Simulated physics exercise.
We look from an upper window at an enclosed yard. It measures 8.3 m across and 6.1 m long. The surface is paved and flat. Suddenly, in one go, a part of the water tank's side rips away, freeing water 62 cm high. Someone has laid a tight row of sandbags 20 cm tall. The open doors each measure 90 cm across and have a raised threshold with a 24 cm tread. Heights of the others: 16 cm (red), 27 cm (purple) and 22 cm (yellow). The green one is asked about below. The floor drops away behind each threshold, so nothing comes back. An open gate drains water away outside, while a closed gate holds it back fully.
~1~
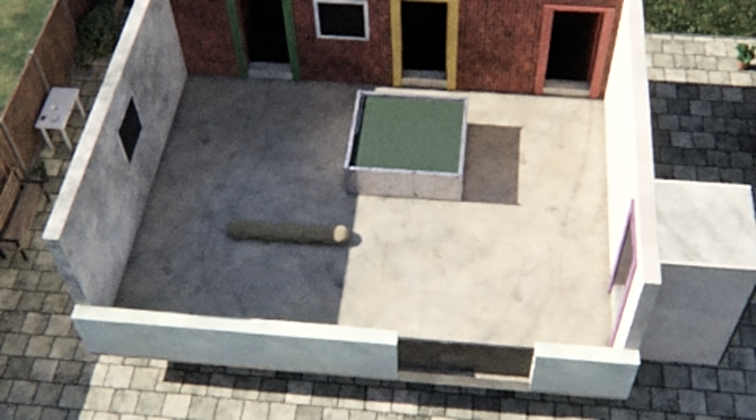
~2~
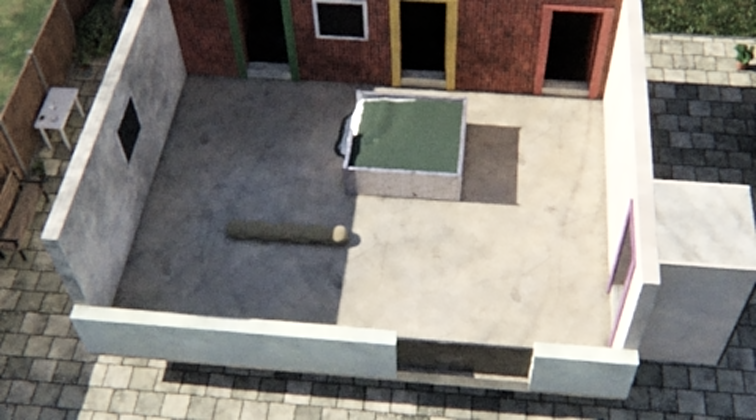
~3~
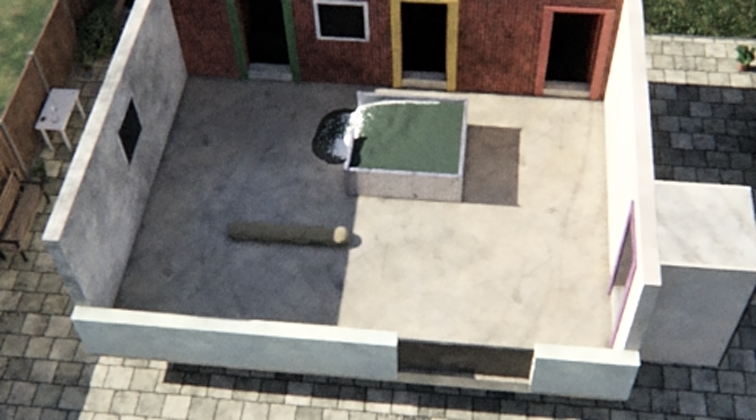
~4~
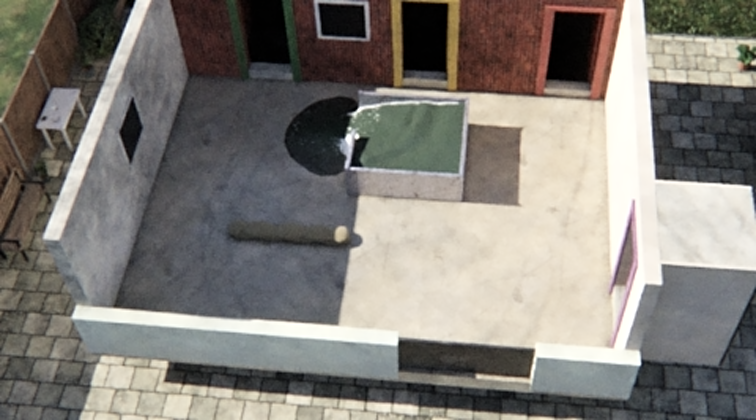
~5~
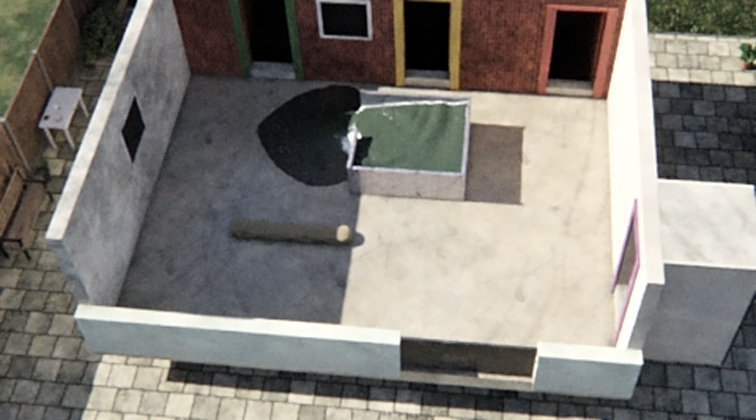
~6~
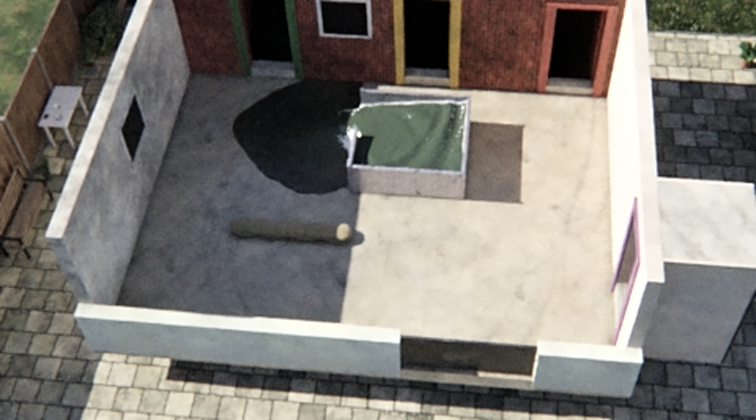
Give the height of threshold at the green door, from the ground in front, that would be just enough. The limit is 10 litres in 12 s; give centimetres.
Close to 14.5 cm.
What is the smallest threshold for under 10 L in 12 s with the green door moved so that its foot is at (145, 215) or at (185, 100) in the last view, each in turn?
You'd want roughly 8.0 cm there first, then roughly 30 cm.
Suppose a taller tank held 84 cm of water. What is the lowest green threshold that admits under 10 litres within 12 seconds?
Step height: Approx. 20 cm.
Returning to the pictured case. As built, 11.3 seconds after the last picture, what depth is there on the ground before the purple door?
Roughly 7.0 cm deep.
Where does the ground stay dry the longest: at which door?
Door: Red.
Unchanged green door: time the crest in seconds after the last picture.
About 1.0 seconds.
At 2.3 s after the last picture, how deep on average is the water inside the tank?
Some 30 cm.
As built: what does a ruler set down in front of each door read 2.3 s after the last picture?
Depth (cm): Red 0 / purple 0 / yellow 1 / green 13.
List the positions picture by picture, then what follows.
The first frame shows the water tank at (408, 135) is whole and still, 62 cm deep; the green door at (265, 41) is dry.
In the second frame, the gap is at (358, 128), the front 0.3 m out at (340, 152); the back of the water tank holds 62 cm.
In the third frame, water pours out at (359, 130) and has run 0.8 m, to (317, 147); about 10 cm deep outside, 62 cm at the back.
In the fourth frame, the gap is at (360, 130), the front 1.3 m out at (290, 142); the back of the water tank holds 62 cm.
In the fifth frame, the front is at (263, 132), 1.9 m from the gap at (362, 130); 3.0 m2 of floor is wet, 61 cm left at the back.
In the sixth frame, the gap is at (362, 128), the front 2.4 m out at (238, 129); the back of the water tank holds 56 cm; the green door at (268, 39), 2.4 m from the gap, is still 0.5 m from the nearest water.
Then, 0.7 s after the last picture water covers 20 % of the floor, deepest (32 cm) near (351, 127); 18 cm at the green door, 0 litres in over its 20 cm threshold.
Then, 2.3 s after the last picture water covers 25 % of the floor, deepest (30 cm) near (223, 85); 13 cm at the green door, 0 litres in over its 20 cm threshold.
Then, 11.3 s after the last picture water covers 90 % of the floor, deepest (8 cm) near (114, 313); 6 cm at the green door, 0 litres in over its 20 cm threshold.
At the green door as built, the water peaked near 19 cm, 0.9 s after the last picture.
Run again over the same 12 s with other heights there, 25 litres in over 12 cm, 4 litres over 16 cm. The limit of 10 litres is kept from about 14.5 cm up.
